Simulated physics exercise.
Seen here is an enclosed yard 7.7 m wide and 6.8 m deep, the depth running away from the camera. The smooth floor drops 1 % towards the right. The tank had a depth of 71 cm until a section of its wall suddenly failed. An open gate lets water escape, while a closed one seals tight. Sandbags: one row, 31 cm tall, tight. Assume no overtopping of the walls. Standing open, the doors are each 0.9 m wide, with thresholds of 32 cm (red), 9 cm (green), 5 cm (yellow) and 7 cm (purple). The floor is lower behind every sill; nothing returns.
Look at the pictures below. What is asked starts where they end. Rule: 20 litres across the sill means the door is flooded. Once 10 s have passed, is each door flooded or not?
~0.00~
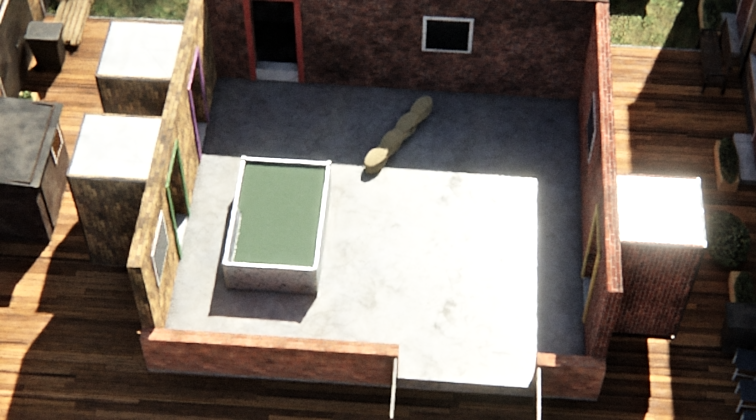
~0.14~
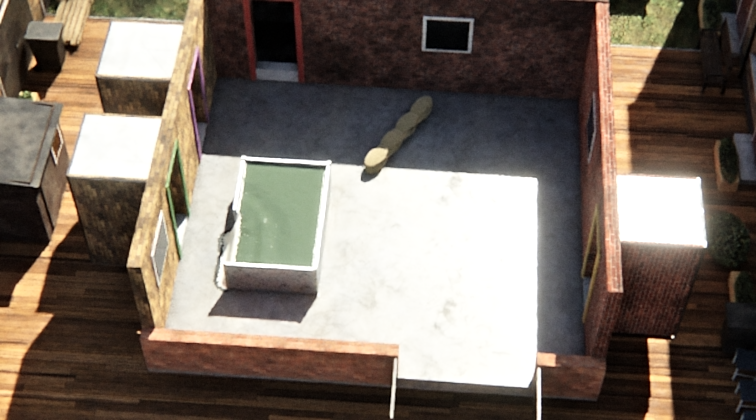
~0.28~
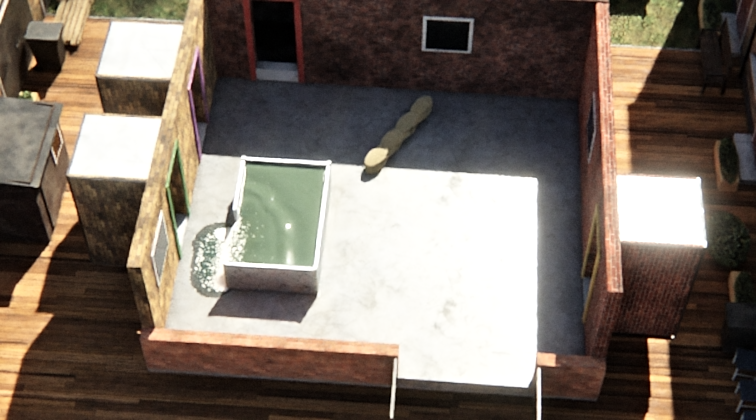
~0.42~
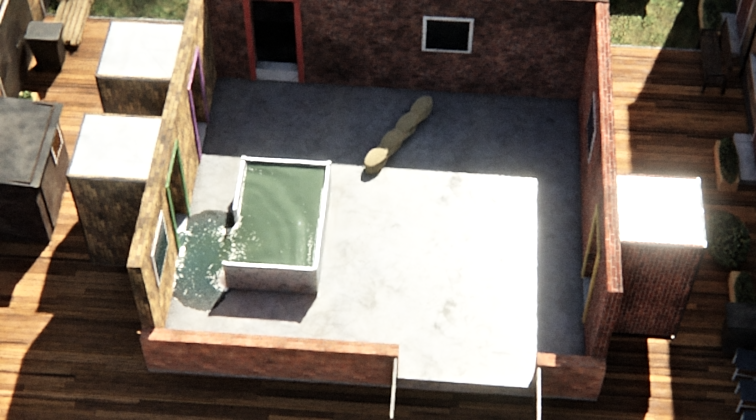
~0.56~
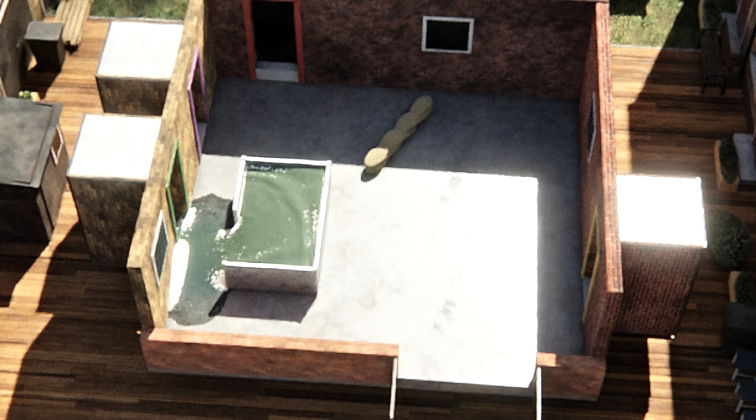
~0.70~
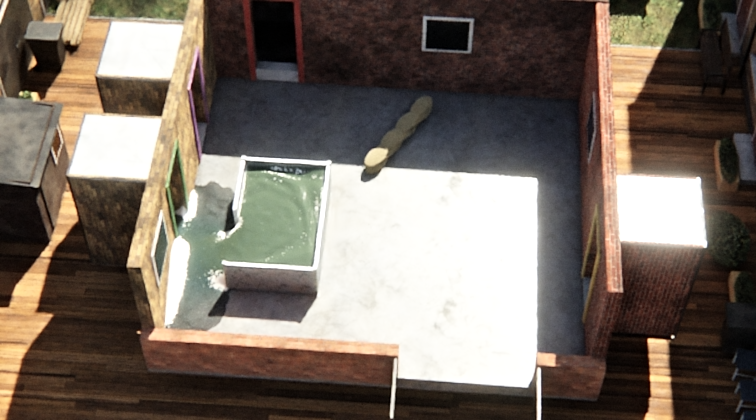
My prediction: At the red door it looks set to land under the limit; at the green door it looks set to land over the limit; at the yellow door it looks set to land over the limit; at the purple door it looks set to land under the limit.
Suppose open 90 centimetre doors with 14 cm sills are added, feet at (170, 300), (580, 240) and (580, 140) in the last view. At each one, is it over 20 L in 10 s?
Note, doorways in listed order: Goes beyond, stays short, stays short.
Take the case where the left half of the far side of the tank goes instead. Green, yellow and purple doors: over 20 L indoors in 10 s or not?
The green door comes out less than that, the yellow door less than that and the purple door more than that.
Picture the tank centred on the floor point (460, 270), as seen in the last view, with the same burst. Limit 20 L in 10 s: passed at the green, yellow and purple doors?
Green: Beyond limit; yellow: Within limit; purple: Within limit.
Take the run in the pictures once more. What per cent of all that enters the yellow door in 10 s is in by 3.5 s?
Roughly 0 percent is in by then.
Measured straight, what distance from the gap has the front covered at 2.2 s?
That works out near 4.8 m.
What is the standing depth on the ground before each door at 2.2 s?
Depths: Red door 0 cm, green door 27 cm, yellow door 0 cm, purple door 3 cm.
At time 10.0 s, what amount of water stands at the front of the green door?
About 7.0 cm deep.
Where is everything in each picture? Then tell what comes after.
The first picture shows still water, 71 cm deep, in the tank at (279, 214).
In the second picture, water pours out at (234, 253) and has run 0.7 m, to (220, 287); typically 6 cm deep outside, 71 cm at the tank's back.
In the third picture, the front is at (205, 231), 0.9 m from the gap at (234, 254); 1.0 m2 of floor is under water; 71 cm left at the back of the tank.
In the fourth picture, water pours out at (234, 254) and has run 1.3 m, to (174, 289); typically 11 cm deep outside, 68 cm at the tank's back.
In the fifth picture, water pours out at (234, 254) and has run 1.7 m, to (169, 313); typically 10 cm deep outside, 60 cm at the tank's back.
In the sixth picture, water pours out at (234, 254) and has run 1.9 m, to a hidden place; typically 11 cm deep outside, 60 cm at the tank's back.
After 1.4 s water covers 10 % of the floor and is deepest (57 cm) near (162, 349); red door not reached, green door 32 cm at the sill, 160 L in, yellow door not reached, purple door 3 cm at the sill, 0 L in.
After 2.2 s water covers 20 % of the floor and is deepest (44 cm) near (162, 349); red door not reached, green door 27 cm at the sill, 291 L in, yellow door not reached, purple door 3 cm at the sill, 0 L in.
After 3.5 s water covers 40 % of the floor and is deepest (28 cm) near (163, 340); red door 15 cm at the sill, 0 L in, green door 22 cm at the sill, 427 L in, yellow door not reached, purple door 3 cm at the sill, 0 L in.
After 6.0 s water covers 65 % of the floor and is deepest (17 cm) near (162, 349); red door 8 cm at the sill, 0 L in, green door 14 cm at the sill, 505 L in, yellow door 12 cm at the sill, 39 L in, purple door 2 cm at the sill, 0 L in.
After 10.0 s water covers 80 % of the floor and is deepest (10 cm) near (401, 125); red door 5 cm at the sill, 0 L in, green door 7 cm at the sill, 520 L in, yellow door 9 cm at the sill, 95 L in, purple door 3 cm at the sill, 0 L in.
